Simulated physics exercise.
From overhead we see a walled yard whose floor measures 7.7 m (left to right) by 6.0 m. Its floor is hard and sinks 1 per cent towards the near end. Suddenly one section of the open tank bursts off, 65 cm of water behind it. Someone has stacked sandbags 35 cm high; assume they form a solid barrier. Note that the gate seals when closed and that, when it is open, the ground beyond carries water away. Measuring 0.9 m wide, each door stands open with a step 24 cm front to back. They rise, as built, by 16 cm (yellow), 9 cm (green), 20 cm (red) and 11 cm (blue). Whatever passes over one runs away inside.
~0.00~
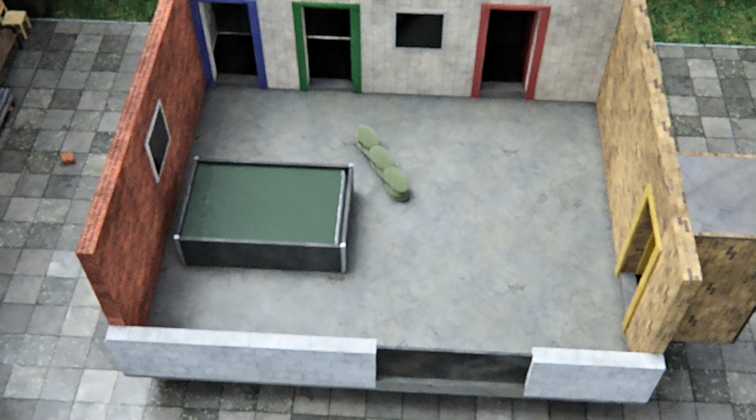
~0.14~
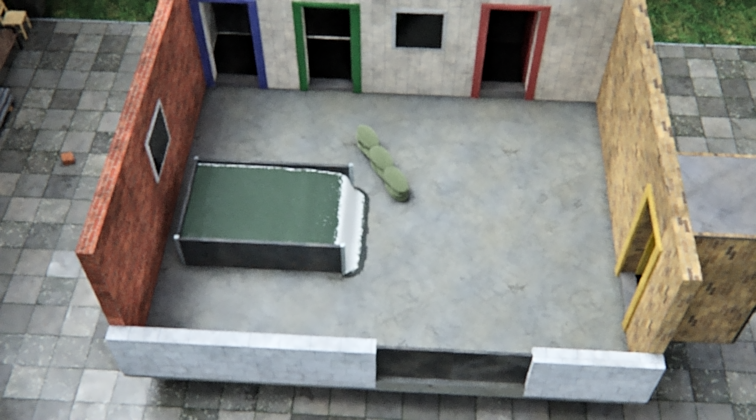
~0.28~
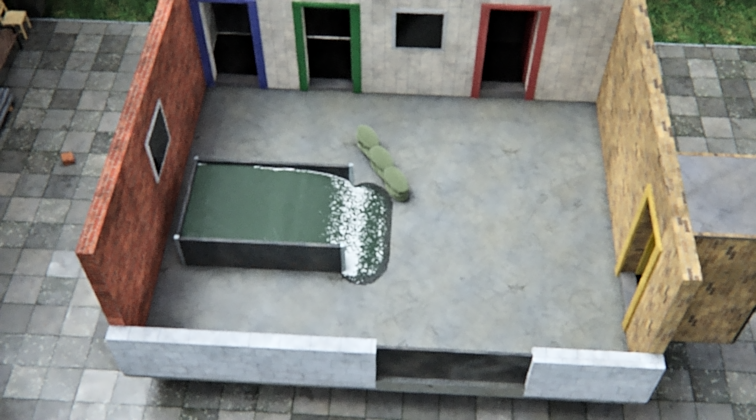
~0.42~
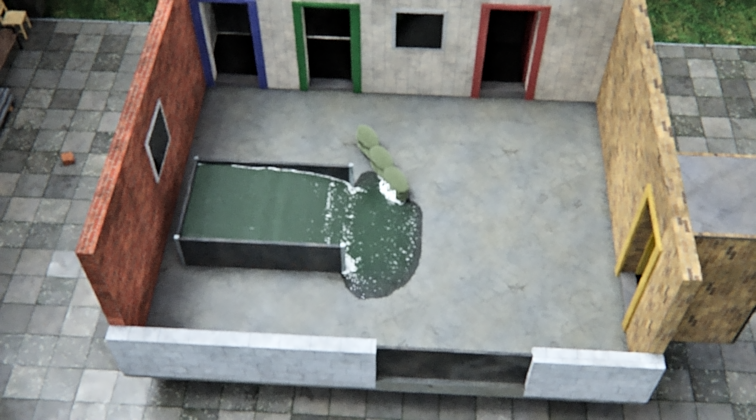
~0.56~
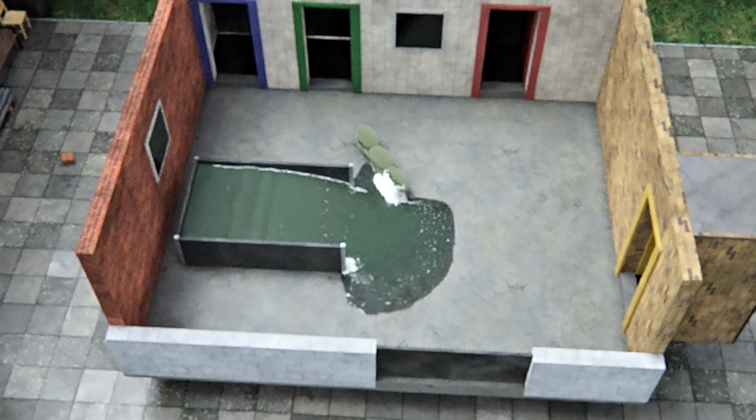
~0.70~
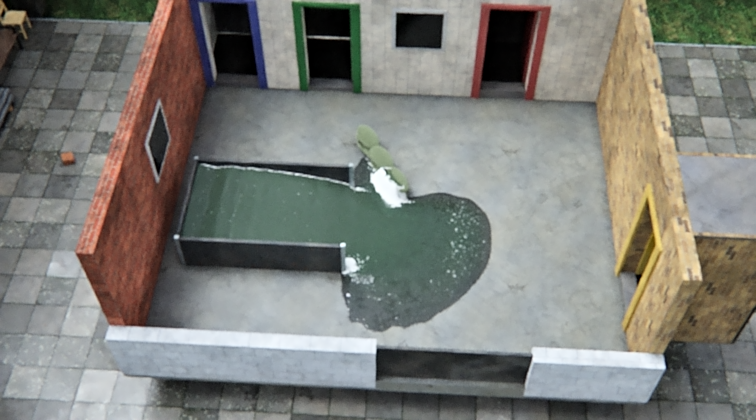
Dark green water bursts from the tank's right side and spreads across the grey floor.
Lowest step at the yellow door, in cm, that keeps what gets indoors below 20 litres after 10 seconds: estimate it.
My estimate is 22 cm.
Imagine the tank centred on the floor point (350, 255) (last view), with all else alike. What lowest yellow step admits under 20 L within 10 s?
Then roughly 26 cm.
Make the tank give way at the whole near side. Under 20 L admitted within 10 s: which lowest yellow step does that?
Near 14.0 cm.
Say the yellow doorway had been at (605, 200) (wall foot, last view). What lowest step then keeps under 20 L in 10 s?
14.5 cm.
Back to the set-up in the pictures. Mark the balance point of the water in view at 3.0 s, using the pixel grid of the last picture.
Centre of the water: Approx. (422, 248) px.
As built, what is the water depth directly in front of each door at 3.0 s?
Door by door, in centimetres - yellow 24, green 2, red 0, blue 1.
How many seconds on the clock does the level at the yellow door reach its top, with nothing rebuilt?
Near 3.6 seconds.
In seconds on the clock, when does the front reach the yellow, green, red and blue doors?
Yellow = 1.6 s, green = 2.8 s, red = 4.0 s, blue = 3.0 s.
After 1.4 s water covers 35 % of the floor, deepest (38 cm) near (390, 203); it has not reached the yellow door.
After 3.0 s water covers 60 % of the floor, deepest (40 cm) near (610, 358); 24 cm at the yellow door, 26 litres in over its 16 cm step.
After 10.0 s water covers 95 % of the floor, deepest (12 cm) near (195, 134); 7 cm at the yellow door, 80 litres in over its 16 cm step.
At the yellow door as built, the water arrived by 1.6 s and peaked near 26 cm at 3.6 s.
Run again over the same 10 s with other heights there, 52 litres in over 18 cm, 9 litres over 24 cm. The limit of 20 litres is kept from about 22 cm up.
